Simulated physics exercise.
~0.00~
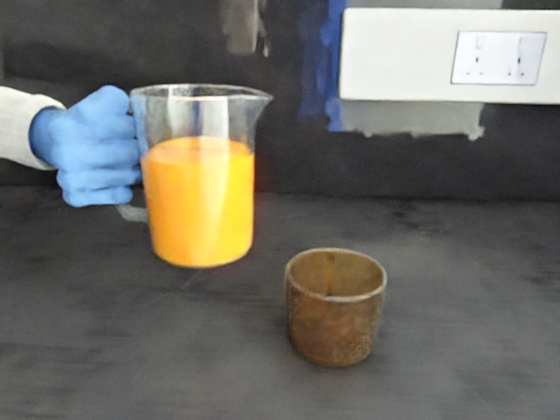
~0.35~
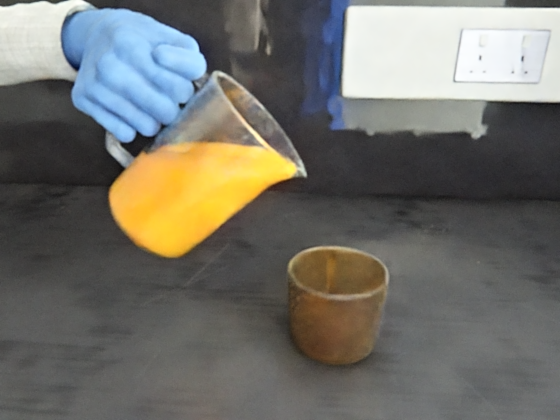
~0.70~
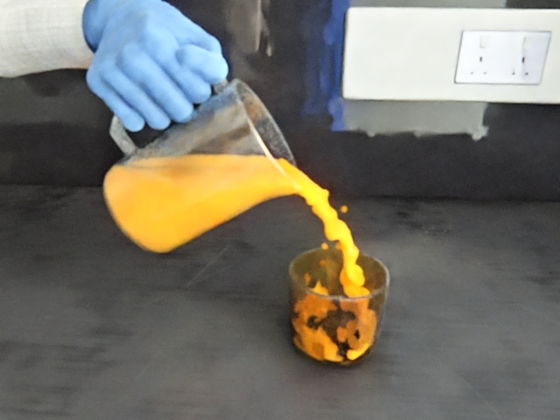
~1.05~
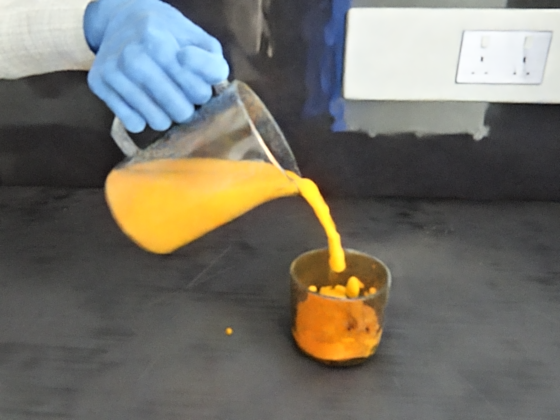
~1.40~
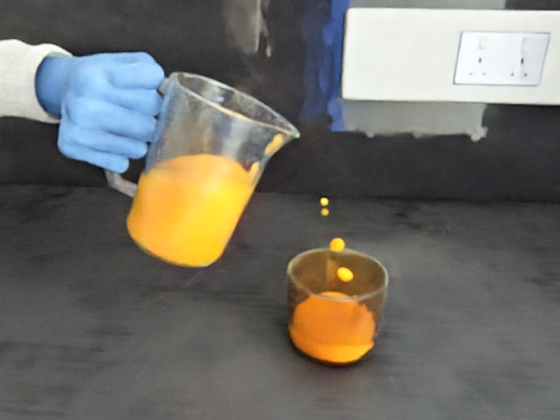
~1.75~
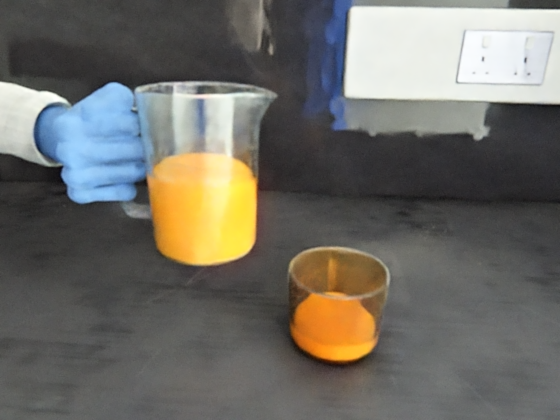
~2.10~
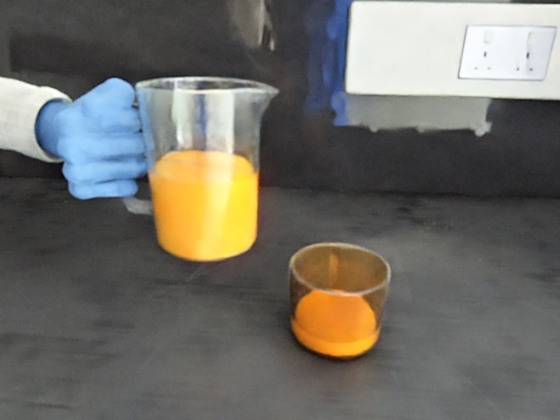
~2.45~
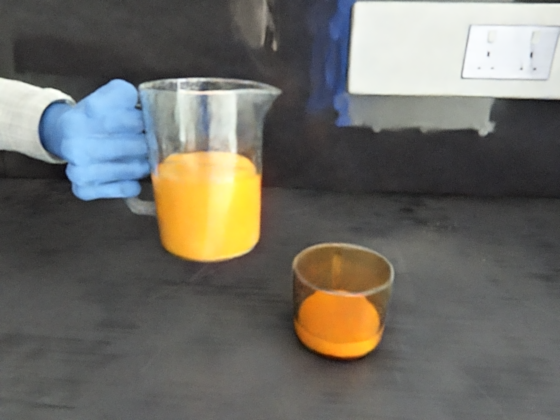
A blue-gloved hand tipped a glass jug of orange juice to the right and poured a thin stream into a small brown see-through mug, then set the jug upright again, leaving the mug partly full and the jug still holding plenty of juice.
